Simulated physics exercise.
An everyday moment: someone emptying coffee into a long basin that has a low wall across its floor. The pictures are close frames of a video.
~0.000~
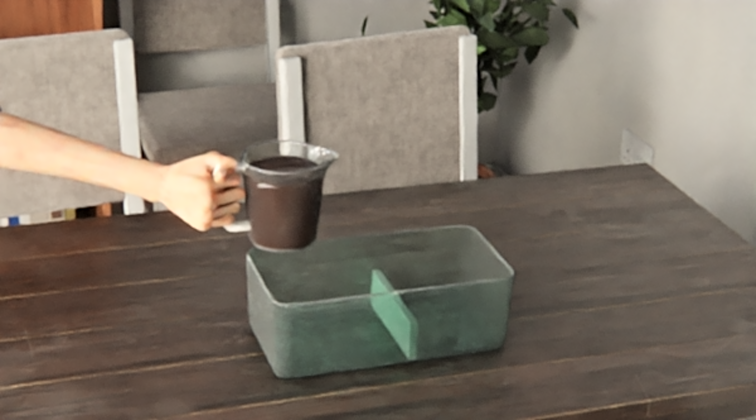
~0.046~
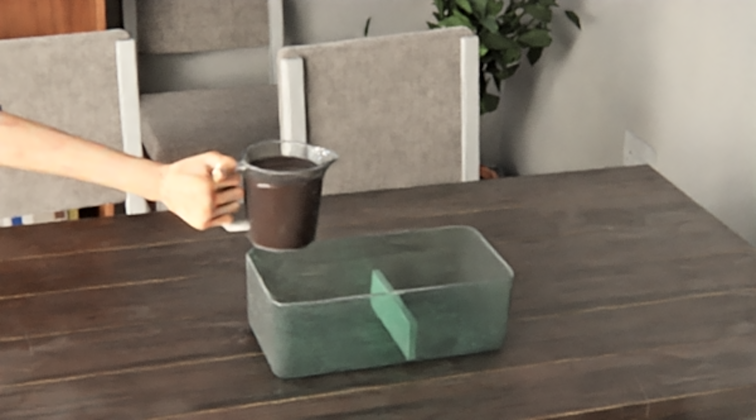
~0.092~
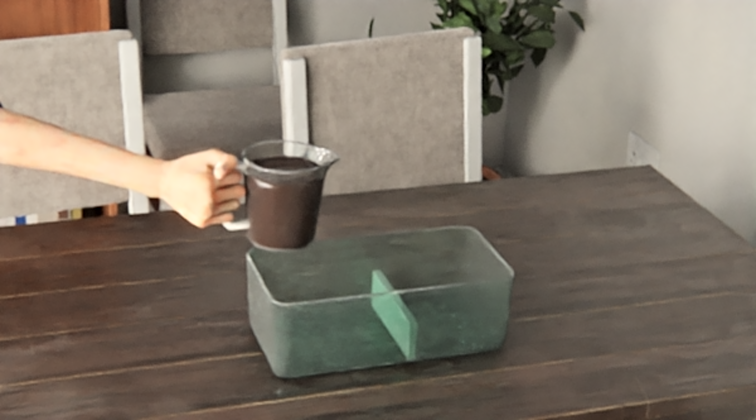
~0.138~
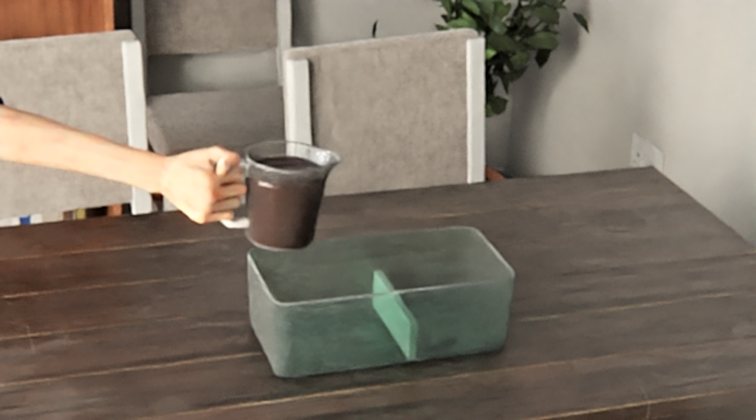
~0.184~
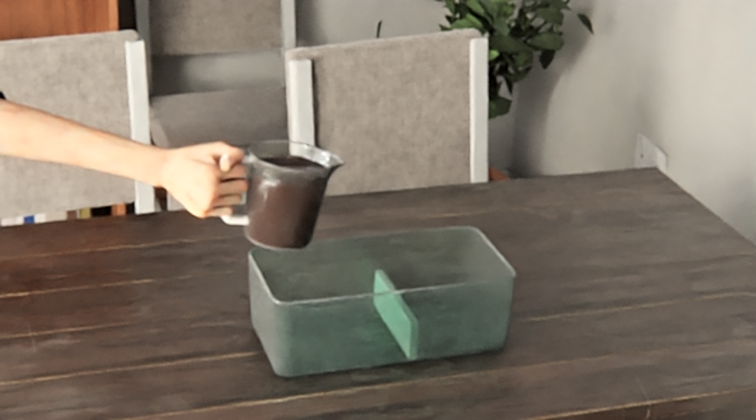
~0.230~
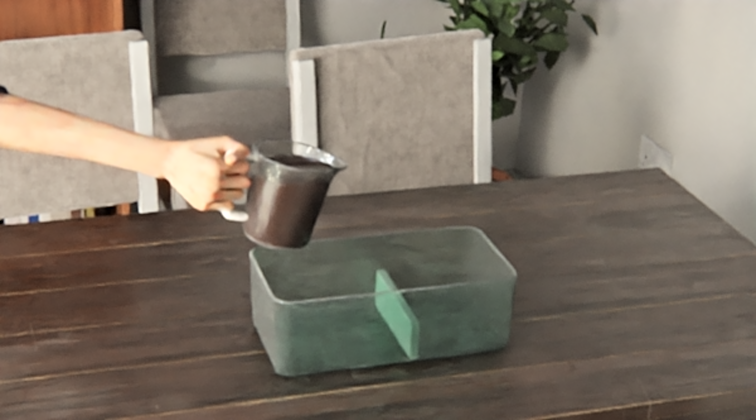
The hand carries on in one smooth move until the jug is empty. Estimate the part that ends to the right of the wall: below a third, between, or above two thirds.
The share right of the wall is less than a third.
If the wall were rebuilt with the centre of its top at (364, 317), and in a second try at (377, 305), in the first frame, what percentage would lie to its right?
Near 65 % and 30 %.
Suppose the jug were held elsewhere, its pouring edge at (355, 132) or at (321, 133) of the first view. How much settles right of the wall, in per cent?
Roughly 35 per cent, and 5 per cent.
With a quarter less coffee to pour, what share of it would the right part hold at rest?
About 5 per cent.
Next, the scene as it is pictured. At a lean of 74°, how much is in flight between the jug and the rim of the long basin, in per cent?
It comes to 20 per cent or so.
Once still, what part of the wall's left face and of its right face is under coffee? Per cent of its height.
Some 40 per cent left and 0 right.
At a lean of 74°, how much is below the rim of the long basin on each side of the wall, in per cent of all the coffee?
Some 10 per cent left and 0 right.
After 0.64 s the tilt is 74° and 70 per cent is still to pour, 11 is left of the wall and 1 right of it.
After 0.94 s the tilt is 111° and 11 per cent is still to pour, 76 is left of the wall and 2 right of it.
After 1.25 s the tilt is 117° and 0 per cent is still to pour, 93 is left of the wall and 4 right of it.
After 1.59 s the tilt is 117° and 0 per cent is still to pour, 93 is left of the wall and 5 right of it.
In the end 93 per cent lies left of the wall, 4 right of it and 2 outside.
